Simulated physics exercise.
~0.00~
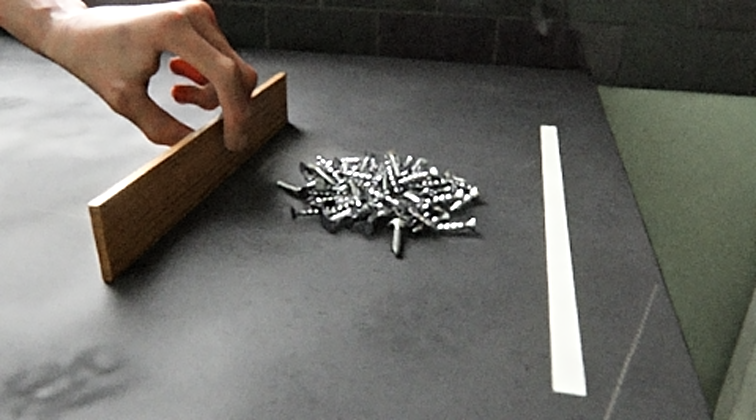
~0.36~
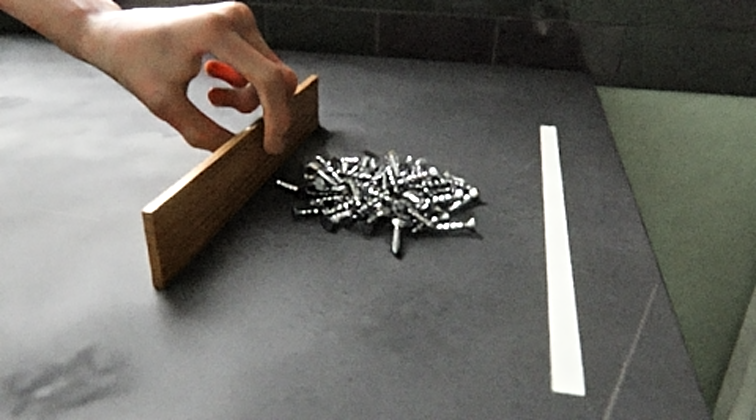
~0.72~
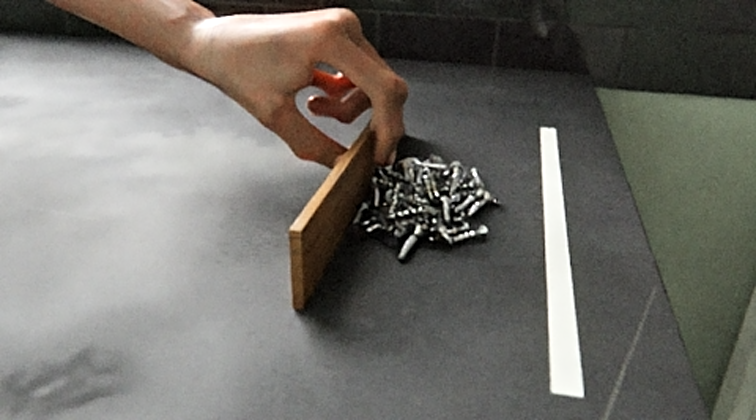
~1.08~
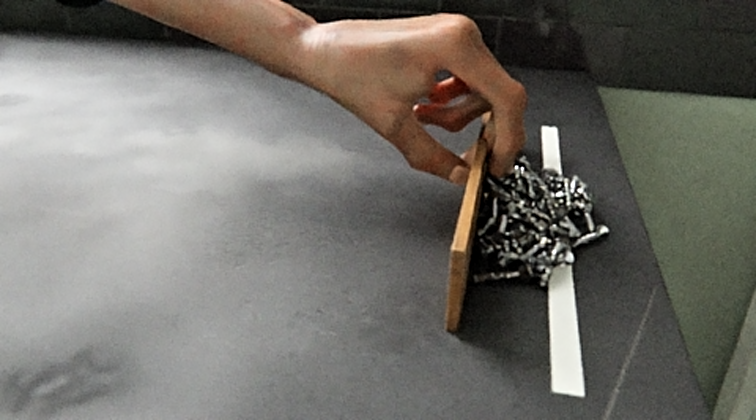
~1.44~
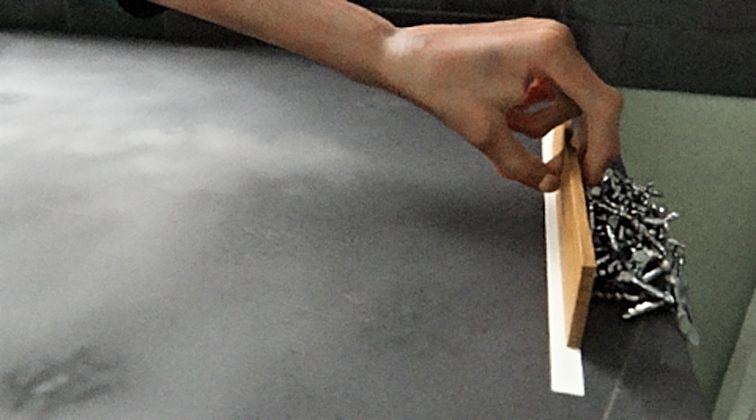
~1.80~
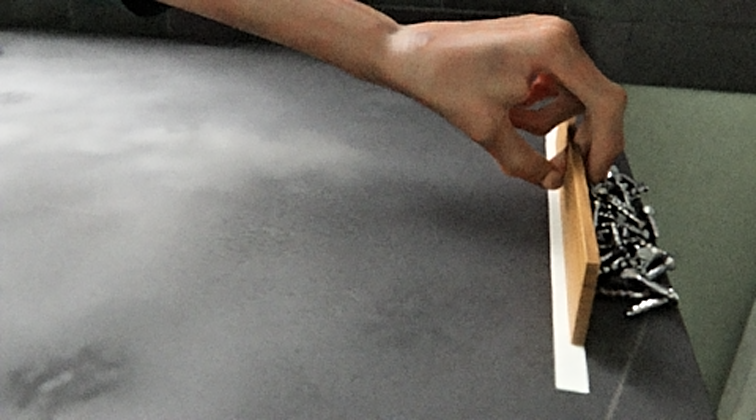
Hand pushing a pile of metal screws rightward across a dark table with a wooden strip, stopping at white tape, some screws over the edge.
